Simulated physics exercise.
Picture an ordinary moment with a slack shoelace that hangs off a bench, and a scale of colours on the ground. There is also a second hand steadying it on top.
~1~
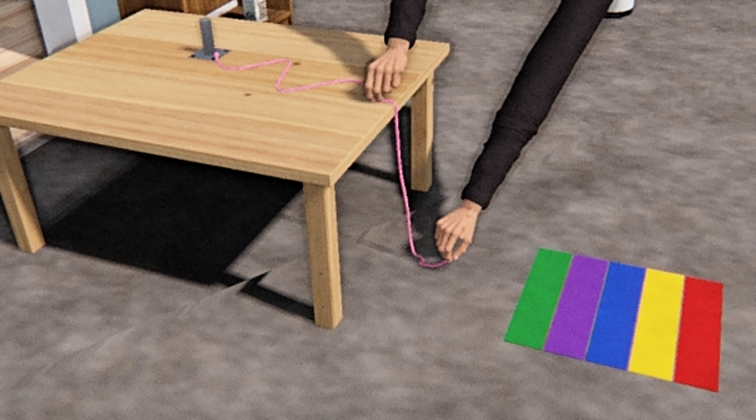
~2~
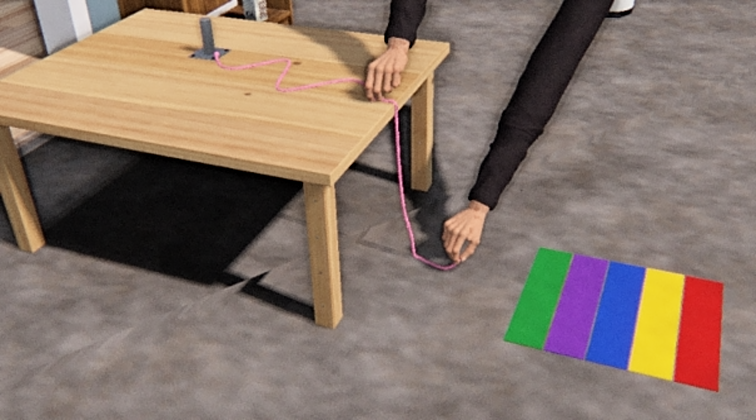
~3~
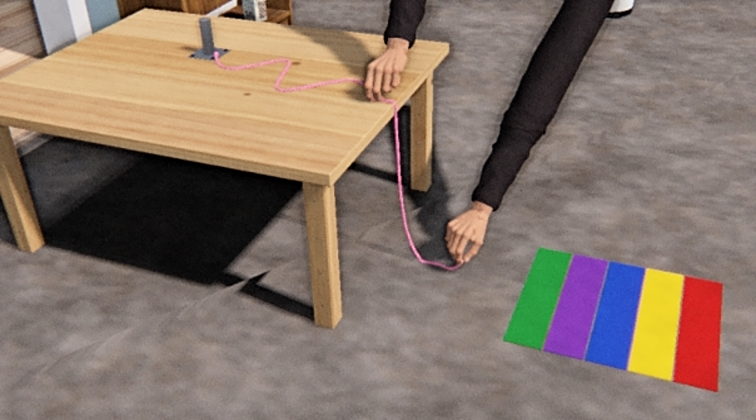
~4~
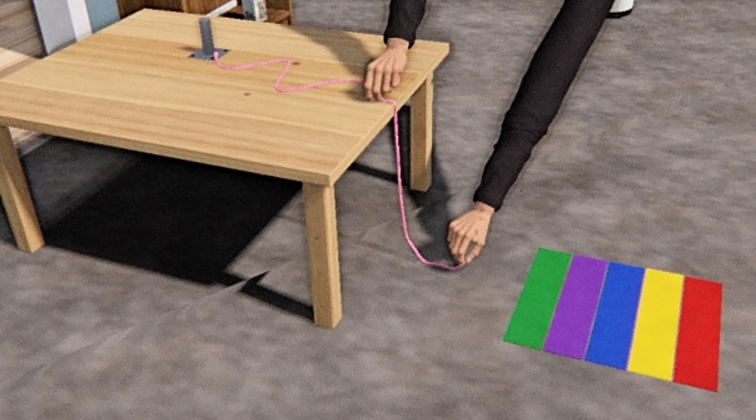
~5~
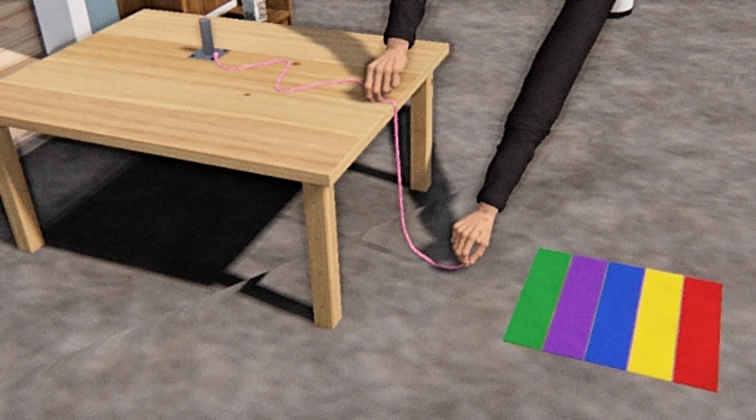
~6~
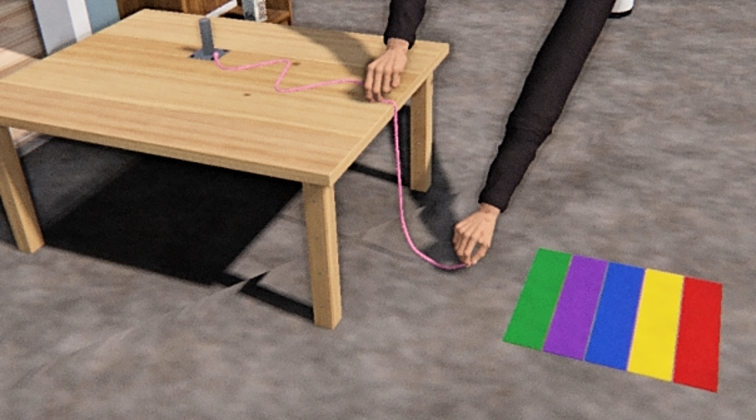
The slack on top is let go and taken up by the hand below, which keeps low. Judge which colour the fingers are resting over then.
The red strip.
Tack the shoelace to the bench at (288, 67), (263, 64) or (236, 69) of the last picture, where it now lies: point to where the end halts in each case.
Roughly (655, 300), (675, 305) and (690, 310).
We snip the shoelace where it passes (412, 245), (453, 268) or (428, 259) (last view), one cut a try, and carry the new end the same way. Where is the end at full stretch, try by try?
In order, it ends up near (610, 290), (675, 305) and (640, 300).
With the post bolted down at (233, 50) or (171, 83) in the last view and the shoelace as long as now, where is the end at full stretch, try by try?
Approximate pixels: (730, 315); (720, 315).
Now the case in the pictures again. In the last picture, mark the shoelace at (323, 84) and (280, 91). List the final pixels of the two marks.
First near (413, 98), second near (374, 84).
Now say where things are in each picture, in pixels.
The first frame shows end (451, 258); green (529, 326); purple (569, 335); blue (610, 345); yellow (653, 355); red (697, 365).
The second frame shows end (459, 260); shoelace through (224, 67) (288, 67) (310, 87) (372, 95) (399, 158) (412, 237).
The third frame shows end (462, 261).
The fourth frame shows end (465, 261); shoelace through (223, 68) (288, 67) (309, 87) (371, 95) (398, 158) (407, 237).
The fifth frame shows end (468, 262).
The sixth frame shows end (470, 263); shoelace through (223, 68) (288, 67) (309, 87) (371, 95) (398, 159) (408, 239).
Soon after, end near (643, 299); over yellow.
After that, end near (684, 307); over red.
At the stop, end near (708, 312); over red. It gets as far as the red strip.
